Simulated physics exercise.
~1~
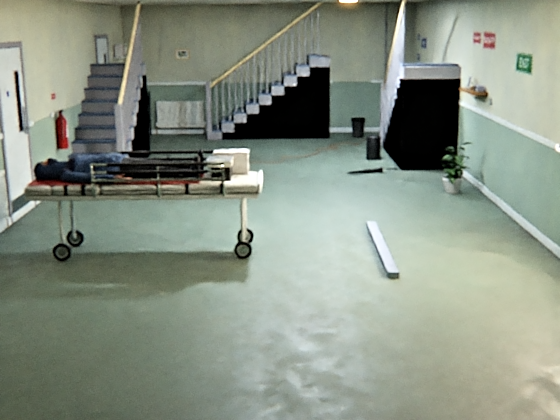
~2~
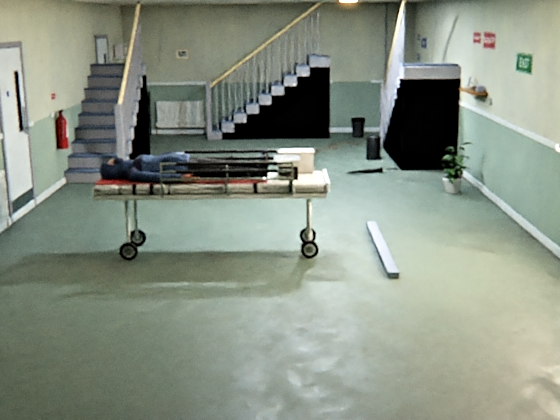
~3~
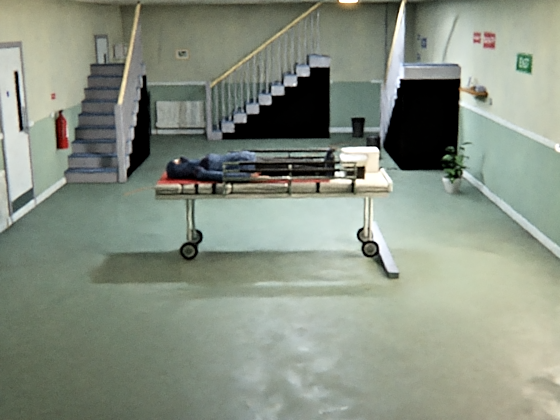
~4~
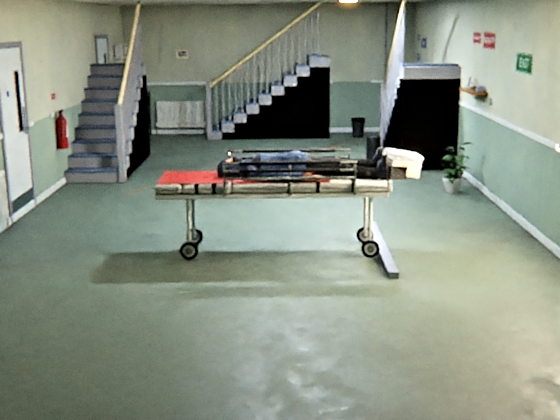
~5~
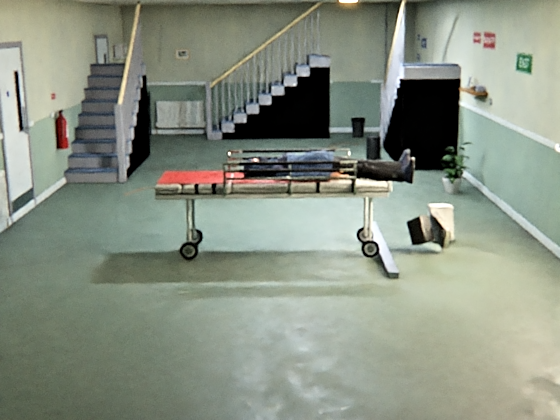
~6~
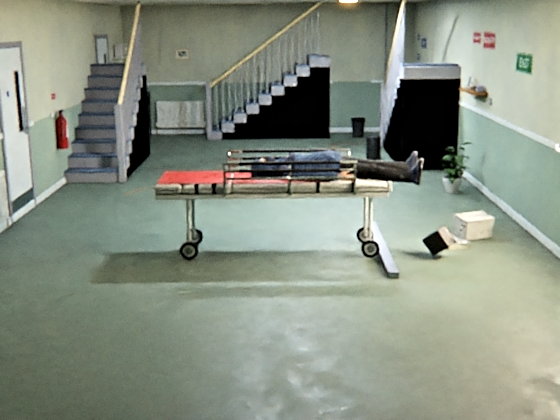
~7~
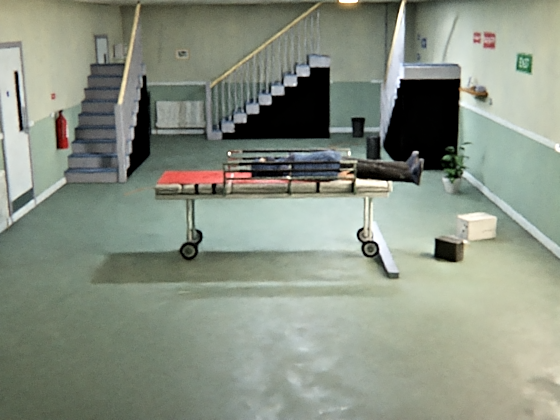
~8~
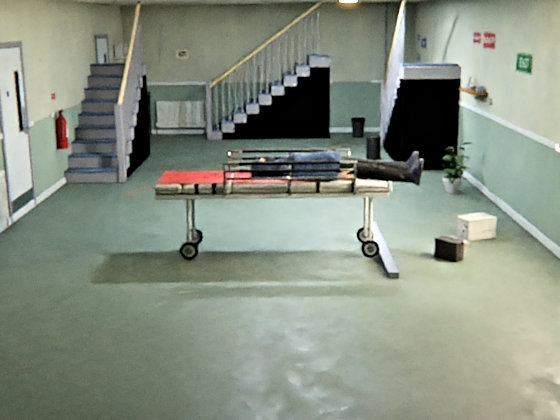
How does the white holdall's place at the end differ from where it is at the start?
At the start it rides on top of the trolley by the person's feet, over on the left side of the hall. By the end it lies on the floor to the right of the stopped trolley, near the potted plant.
